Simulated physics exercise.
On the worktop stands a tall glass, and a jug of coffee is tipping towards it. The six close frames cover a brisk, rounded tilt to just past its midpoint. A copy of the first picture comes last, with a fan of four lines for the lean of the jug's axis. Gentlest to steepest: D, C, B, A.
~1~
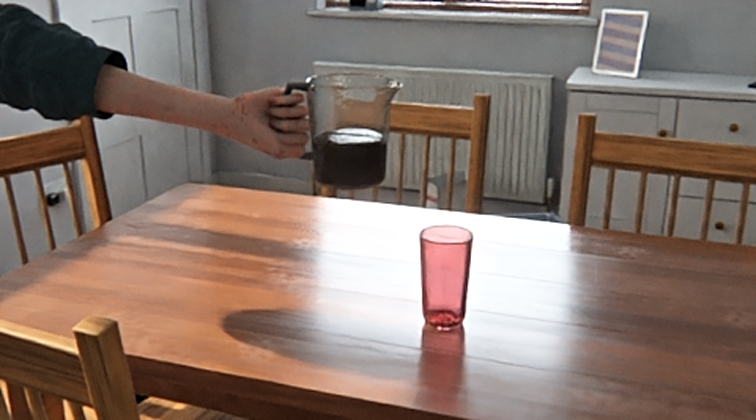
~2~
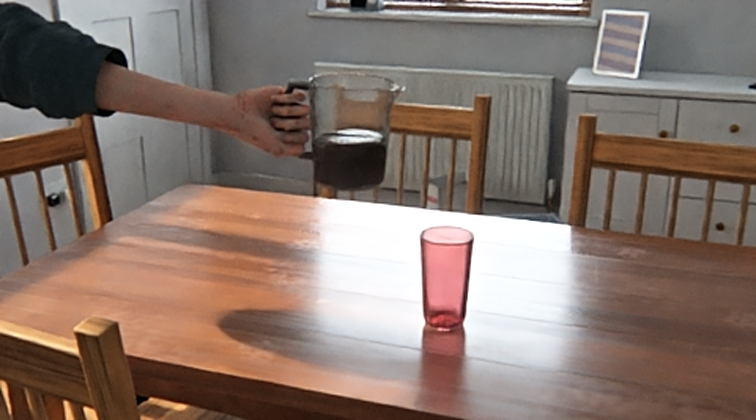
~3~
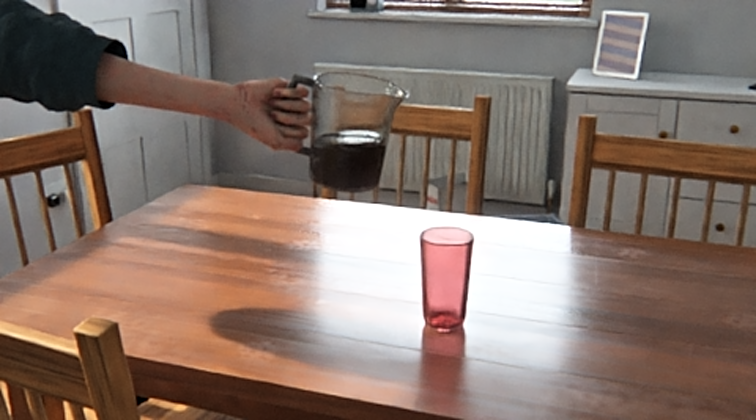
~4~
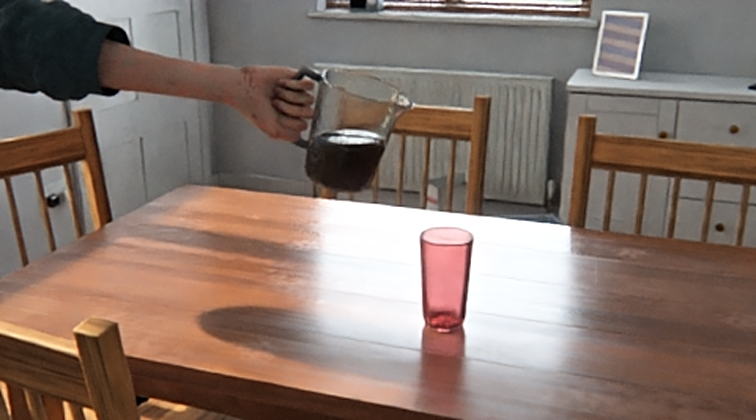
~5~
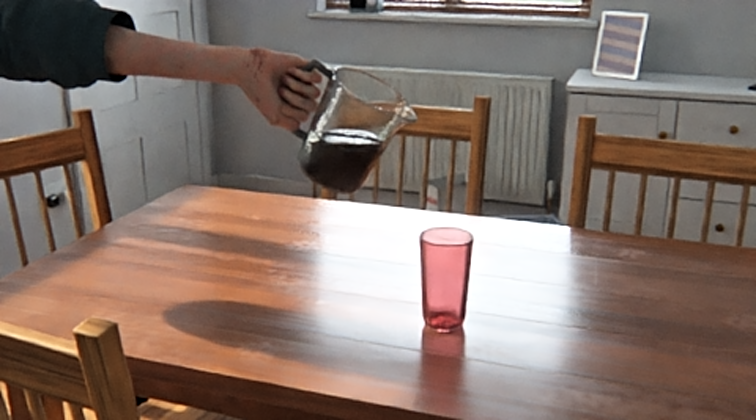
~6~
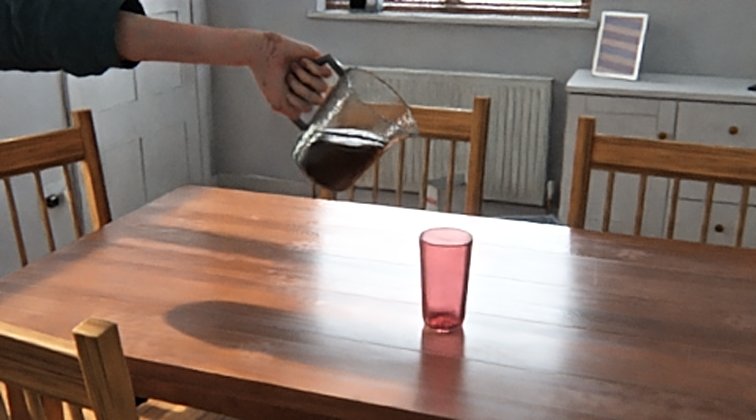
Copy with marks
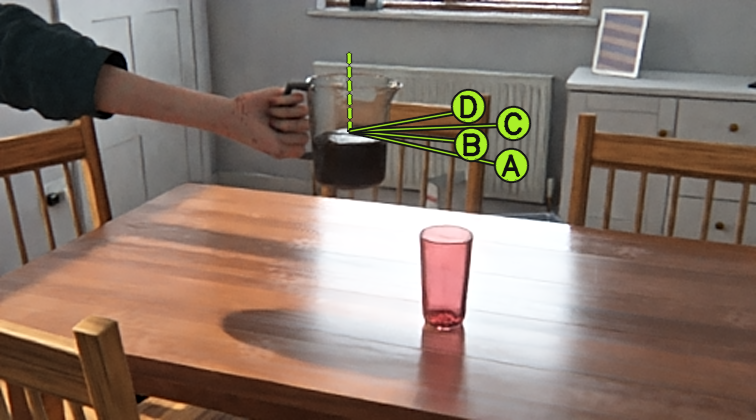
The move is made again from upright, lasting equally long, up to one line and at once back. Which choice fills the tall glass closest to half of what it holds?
I would pick mark D.
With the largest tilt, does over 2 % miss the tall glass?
Yes, it does.
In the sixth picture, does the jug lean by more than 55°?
No.
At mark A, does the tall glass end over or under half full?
Over half.
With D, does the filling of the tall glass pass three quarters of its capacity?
No, it does not.
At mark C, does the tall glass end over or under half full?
Over.
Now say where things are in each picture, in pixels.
In the first picture, upright, lip at (400, 86); rim of the tall glass round (446, 234); nothing has left yet.
In the second picture, tipped about 2°, lip at (402, 89); nothing has left yet.
In the third picture, tipped about 8°, lip at (406, 96); nothing has left yet.
In the fourth picture, tipped about 17°, lip at (411, 107); nothing has left yet.
In the fifth picture, tipped about 28°, lip at (415, 120); nothing has left yet.
In the sixth picture, tipped about 40°, lip at (417, 135); nothing has left yet.
In lime, A at (494, 163); B at (454, 140); C at (496, 125); D at (452, 113).
If A is chosen, the tall glass ends with about 83 % of what it can hold; 21 % of the coffee is spilt.
If B is chosen, the tall glass ends with about 91 % of what it can hold; 3 % of the coffee is spilt.
If C is chosen, the tall glass ends with about 74 % of what it can hold.
If D is chosen, the tall glass ends with about 54 % of what it can hold.
